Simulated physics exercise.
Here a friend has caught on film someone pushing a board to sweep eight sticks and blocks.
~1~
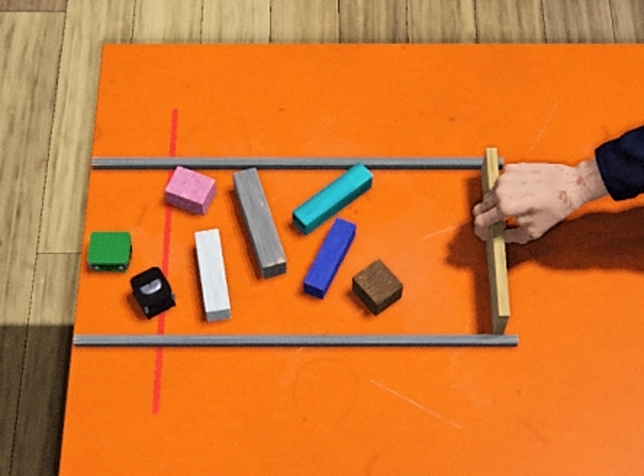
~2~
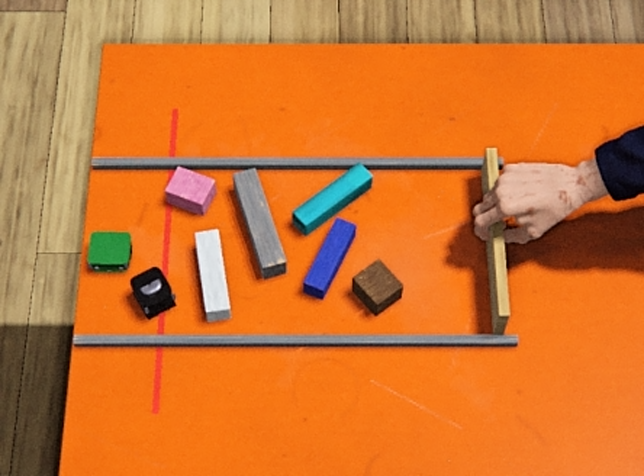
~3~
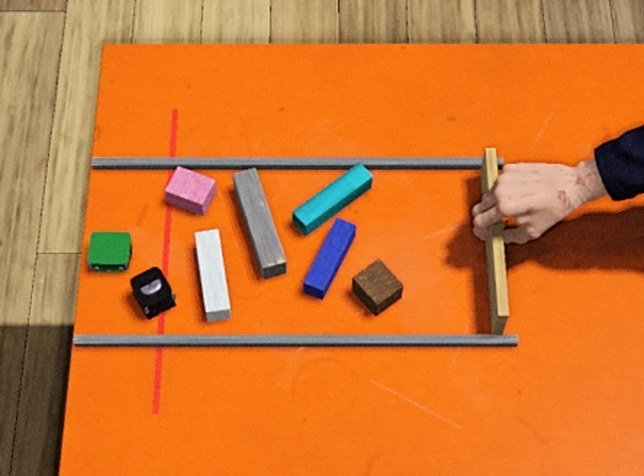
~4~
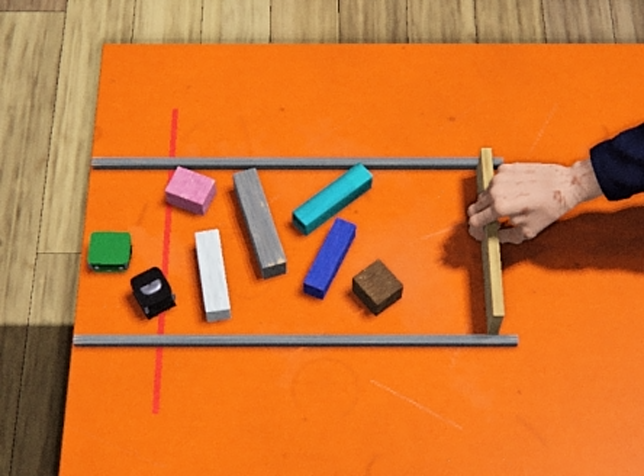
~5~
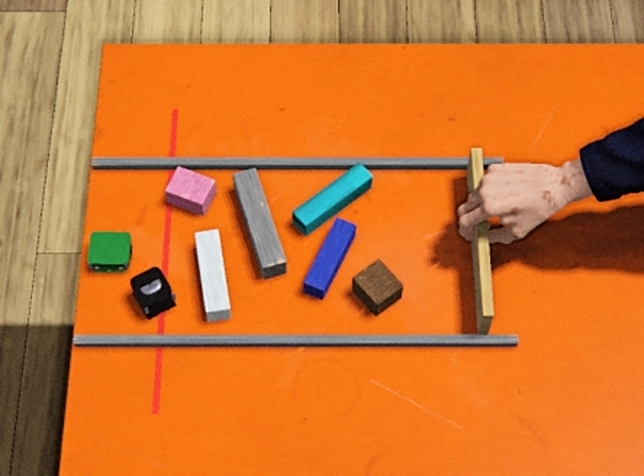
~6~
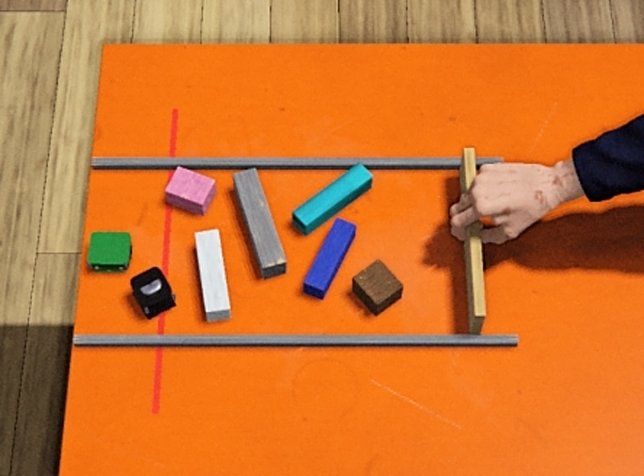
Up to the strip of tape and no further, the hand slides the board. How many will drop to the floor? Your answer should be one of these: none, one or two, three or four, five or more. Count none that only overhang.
The count is one or two.
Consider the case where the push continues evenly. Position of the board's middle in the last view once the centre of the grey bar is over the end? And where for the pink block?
Grey bar: (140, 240); pink block: (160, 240).
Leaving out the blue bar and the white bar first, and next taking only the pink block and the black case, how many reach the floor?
In order, the numbers are 0 and 1.
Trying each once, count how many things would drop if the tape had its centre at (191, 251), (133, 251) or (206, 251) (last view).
Going through each try, you'd get 1, 5 and 0.
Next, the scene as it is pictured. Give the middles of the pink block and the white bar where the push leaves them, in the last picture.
Roughly (93, 181) for the first and roughly (90, 294) for the second.
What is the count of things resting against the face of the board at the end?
At rest, 3 are in contact.
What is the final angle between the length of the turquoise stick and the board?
It sits some 20° out of line.
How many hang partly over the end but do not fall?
In total, 3 of them.
Soon after, none off yet; green case at rest near (111, 253); black case at rest near (153, 293); pink block at rest near (191, 191).
In the end, the number that fall off is one or two; gone, black case and green case.
